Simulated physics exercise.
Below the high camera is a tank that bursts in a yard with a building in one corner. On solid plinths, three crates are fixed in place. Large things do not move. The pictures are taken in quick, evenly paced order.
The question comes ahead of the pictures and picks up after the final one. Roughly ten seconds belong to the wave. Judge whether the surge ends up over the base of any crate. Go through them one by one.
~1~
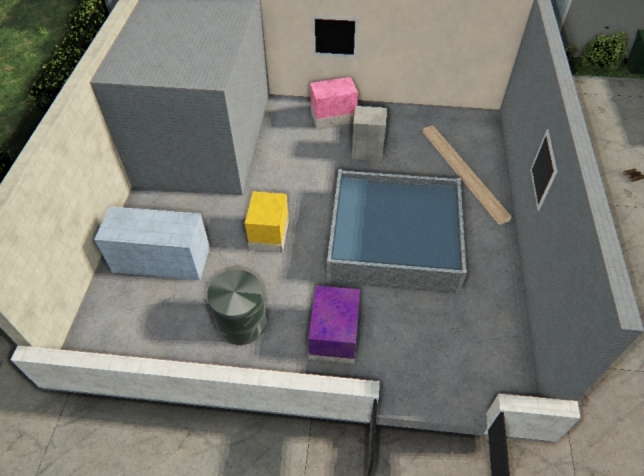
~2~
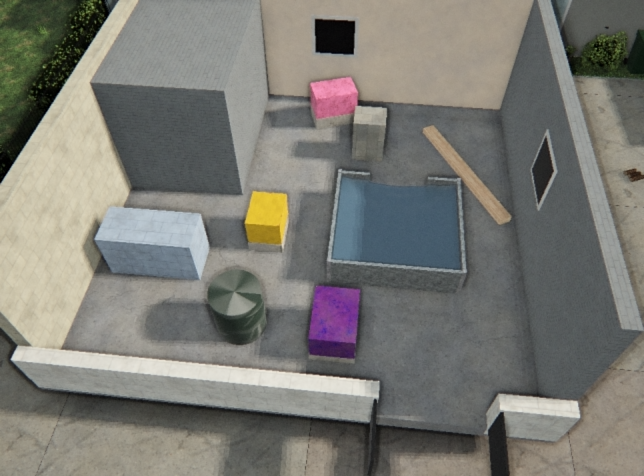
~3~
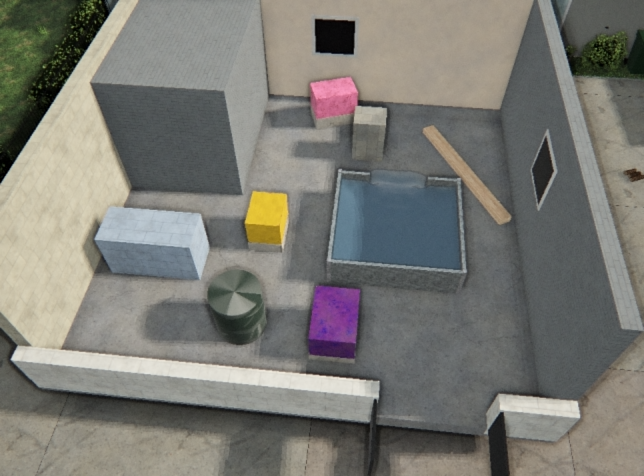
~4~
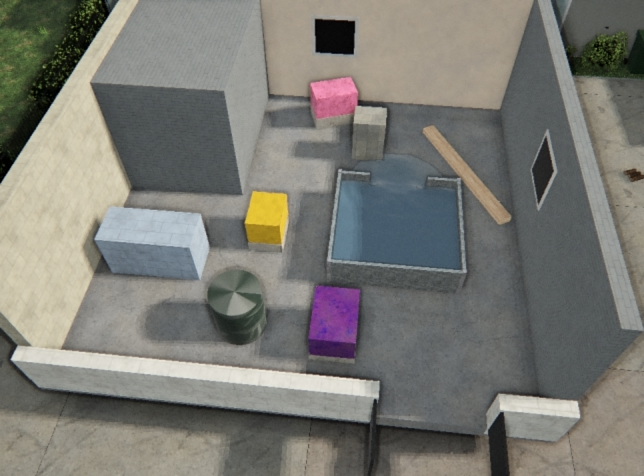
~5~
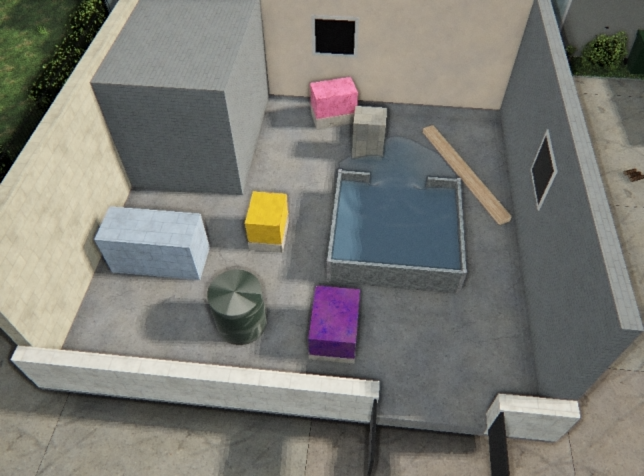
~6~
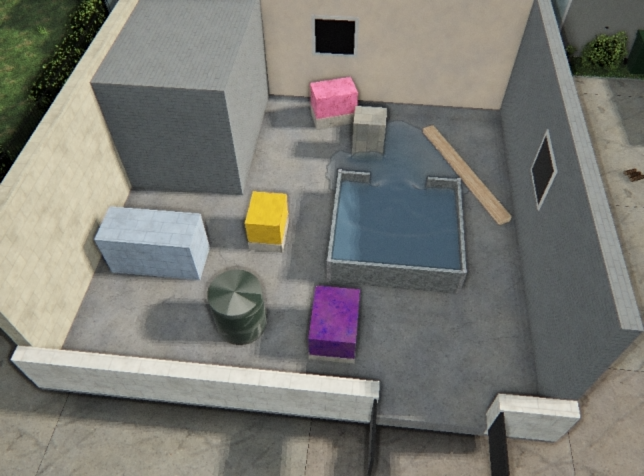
The pink crate is left dry. The yellow crate is left dry. The purple crate is left dry.
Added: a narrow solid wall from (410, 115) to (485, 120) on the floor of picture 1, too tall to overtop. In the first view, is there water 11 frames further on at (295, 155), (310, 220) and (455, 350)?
Taking the three spots in order: Soaked, spared, spared.
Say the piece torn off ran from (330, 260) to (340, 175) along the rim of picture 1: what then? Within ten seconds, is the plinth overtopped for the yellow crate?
I'd say the yellow crate gets flooded.
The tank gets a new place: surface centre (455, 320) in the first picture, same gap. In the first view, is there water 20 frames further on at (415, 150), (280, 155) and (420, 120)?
As listed: Under water, covered, wet.
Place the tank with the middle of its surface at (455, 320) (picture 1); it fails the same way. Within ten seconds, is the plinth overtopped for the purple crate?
The purple crate is untouched.
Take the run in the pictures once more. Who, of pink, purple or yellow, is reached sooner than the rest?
That's the crate marked pink.
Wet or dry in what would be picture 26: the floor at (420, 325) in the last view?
Answer: No flooding.
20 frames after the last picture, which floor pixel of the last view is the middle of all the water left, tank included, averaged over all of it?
Centre of the water: Near (389, 188).
A moment on, water covers 15 % of the floor; the pink crate not reached, the yellow crate not reached, the purple crate not reached.
Next, water covers 30 % of the floor; the pink crate water round its plinth, the yellow crate not reached, the purple crate not reached.
Then, water covers 40 % of the floor; the pink crate water round its plinth, the yellow crate water round its plinth, the purple crate not reached.
Later, water covers 60 % of the floor; the pink crate water round its plinth, the yellow crate water round its plinth, the purple crate not reached.
In the end, water covers 85 % of the floor; the pink crate stayed above the water, the yellow crate stayed above the water, the purple crate stayed above the water.
